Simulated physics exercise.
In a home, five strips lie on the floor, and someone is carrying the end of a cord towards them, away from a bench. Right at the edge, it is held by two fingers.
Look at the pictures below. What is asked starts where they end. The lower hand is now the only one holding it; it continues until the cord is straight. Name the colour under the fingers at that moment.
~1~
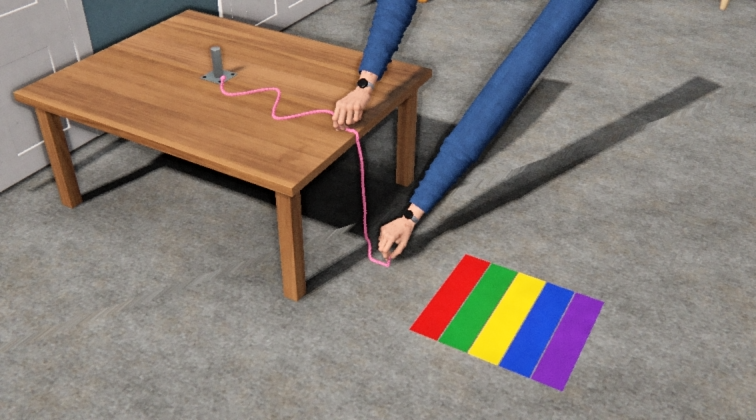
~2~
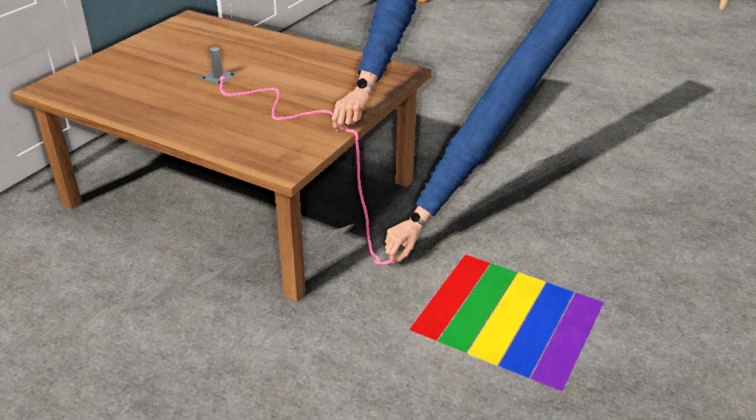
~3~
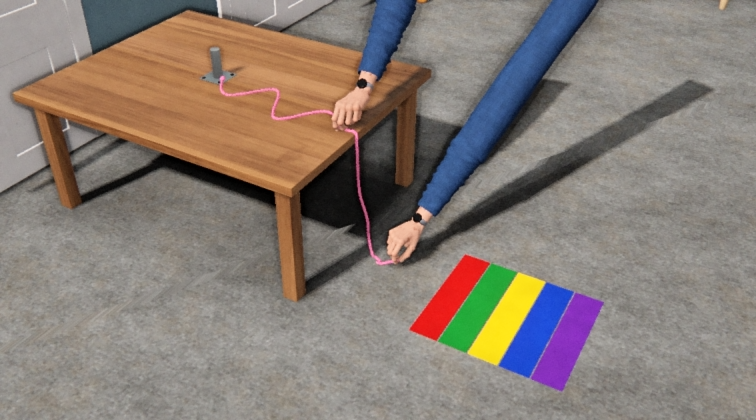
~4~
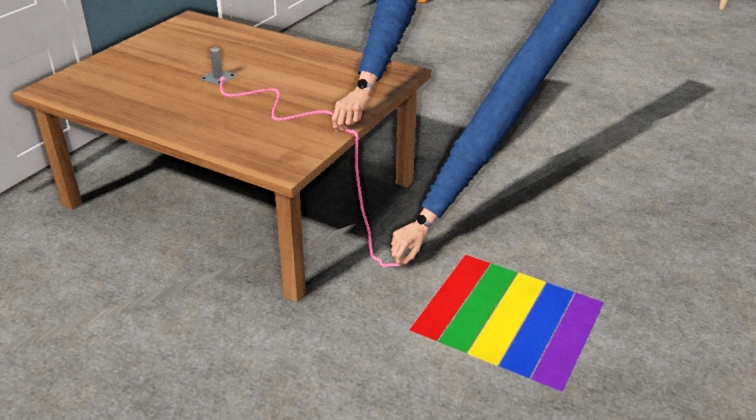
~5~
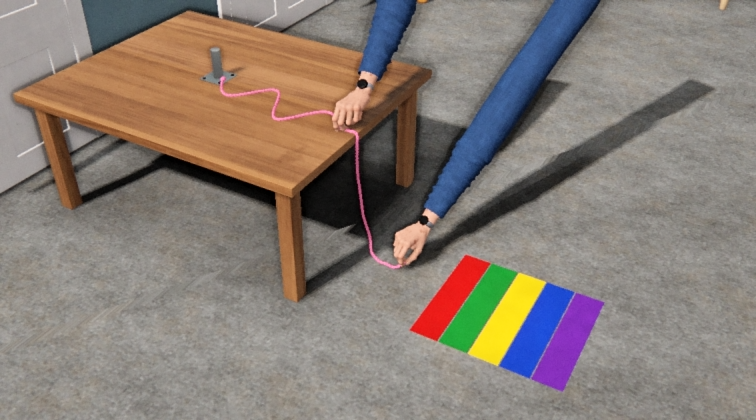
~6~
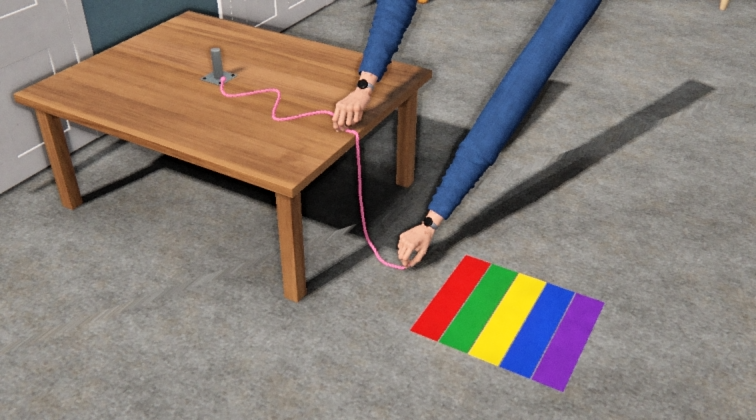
Purple.
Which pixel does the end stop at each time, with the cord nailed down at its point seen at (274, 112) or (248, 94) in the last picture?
I'd put it around (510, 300) the first time and around (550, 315) the second.
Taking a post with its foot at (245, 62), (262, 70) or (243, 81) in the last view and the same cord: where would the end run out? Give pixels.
Roughly (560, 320), (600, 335) and (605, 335), try by try.
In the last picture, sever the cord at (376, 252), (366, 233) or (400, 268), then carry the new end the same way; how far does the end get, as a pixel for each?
Estimated positions in order: (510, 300); (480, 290); (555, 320).
Soon after, end near (506, 300); over yellow.
After that, end near (547, 315); over blue.
At the stop, end near (573, 324); over purple. The end stops over the purple strip.
